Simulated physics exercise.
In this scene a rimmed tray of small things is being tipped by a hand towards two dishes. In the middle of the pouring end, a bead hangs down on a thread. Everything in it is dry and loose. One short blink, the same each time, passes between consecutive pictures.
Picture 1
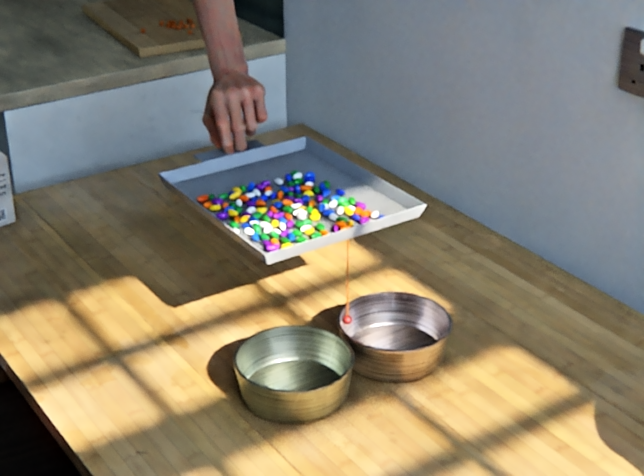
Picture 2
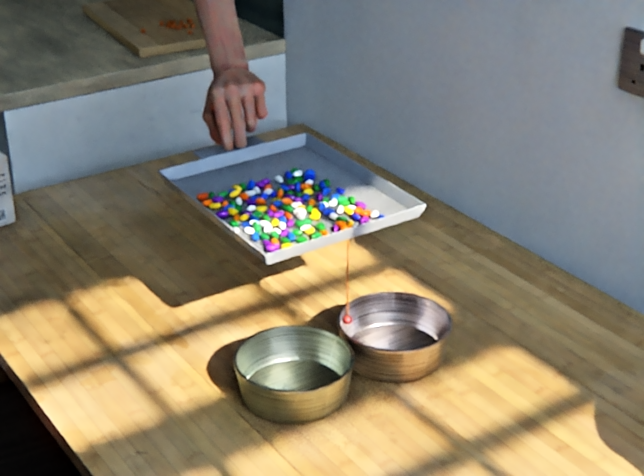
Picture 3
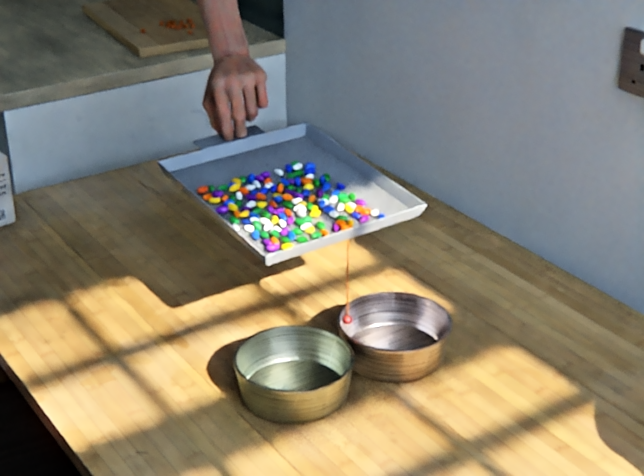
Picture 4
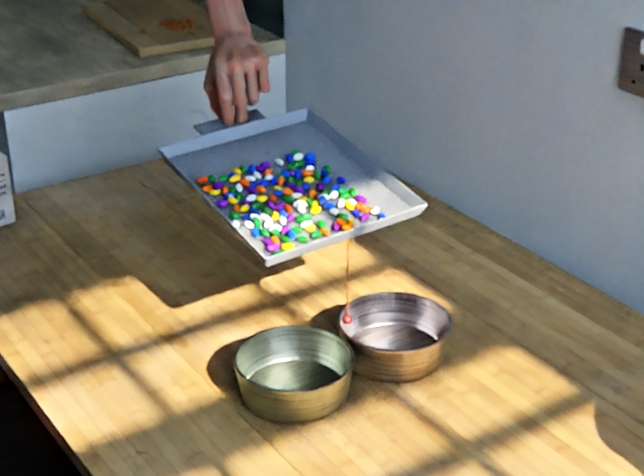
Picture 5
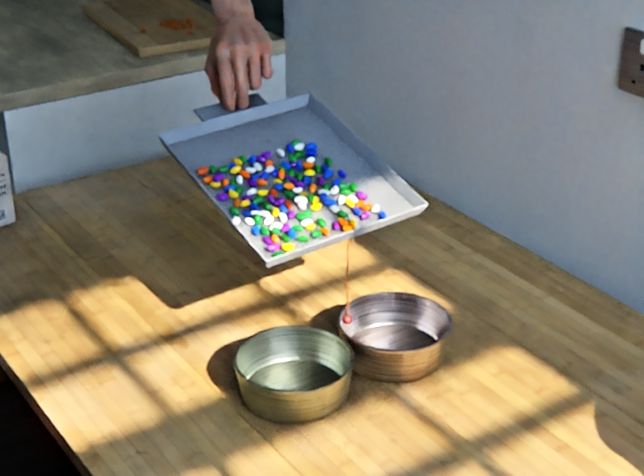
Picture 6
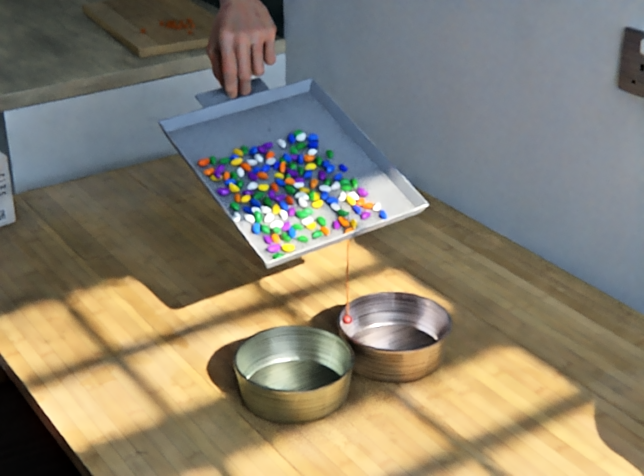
A hand at the top holds the far edge of a pale rimmed tray of multicoloured jelly beans, over a sunlit wooden table seen from above at an angle. A greenish metal dish sits below at left beside a pinkish one at right, with a small red bead hanging on a thread near them. The hand stays still at first, then raises the far edge steadily, steepening the tray while the camera stays fixed.
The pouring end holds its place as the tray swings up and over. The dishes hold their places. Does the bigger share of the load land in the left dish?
Yes.
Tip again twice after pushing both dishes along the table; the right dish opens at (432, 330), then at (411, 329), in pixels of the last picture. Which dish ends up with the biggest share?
At the first place the left one, at the second the left dish.
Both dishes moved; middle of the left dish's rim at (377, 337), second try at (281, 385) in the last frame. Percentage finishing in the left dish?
Roughly 40 per cent, and 60 per cent.
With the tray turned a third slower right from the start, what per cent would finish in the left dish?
I'd put it near 60 per cent.
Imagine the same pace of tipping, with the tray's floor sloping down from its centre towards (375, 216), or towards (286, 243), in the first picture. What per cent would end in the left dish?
You'd see roughly 0 per cent the first time and 100 per cent the second.
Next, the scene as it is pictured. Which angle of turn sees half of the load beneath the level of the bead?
Roughly 105 degrees from level.
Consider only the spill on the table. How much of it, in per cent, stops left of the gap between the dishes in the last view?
Near 20 in a hundred.
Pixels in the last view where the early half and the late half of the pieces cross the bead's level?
Near (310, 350) to start, and near (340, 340) afterwards.
Just after the last frame, tray tipped steeply; every one on the tray.
A moment on, tray tipped past a quarter turn; roughly a quarter on the tray; roughly half in the left dish; just a few in the right dish; just a few outside both; roughly a third in the air.
Further on, tray tipped past a quarter turn; roughly two thirds in the left dish; about a tenth in the right dish; about a tenth outside both.
When it is over, tray tipped past a quarter turn; roughly two thirds in the left dish; about a tenth in the right dish; about a tenth outside both.
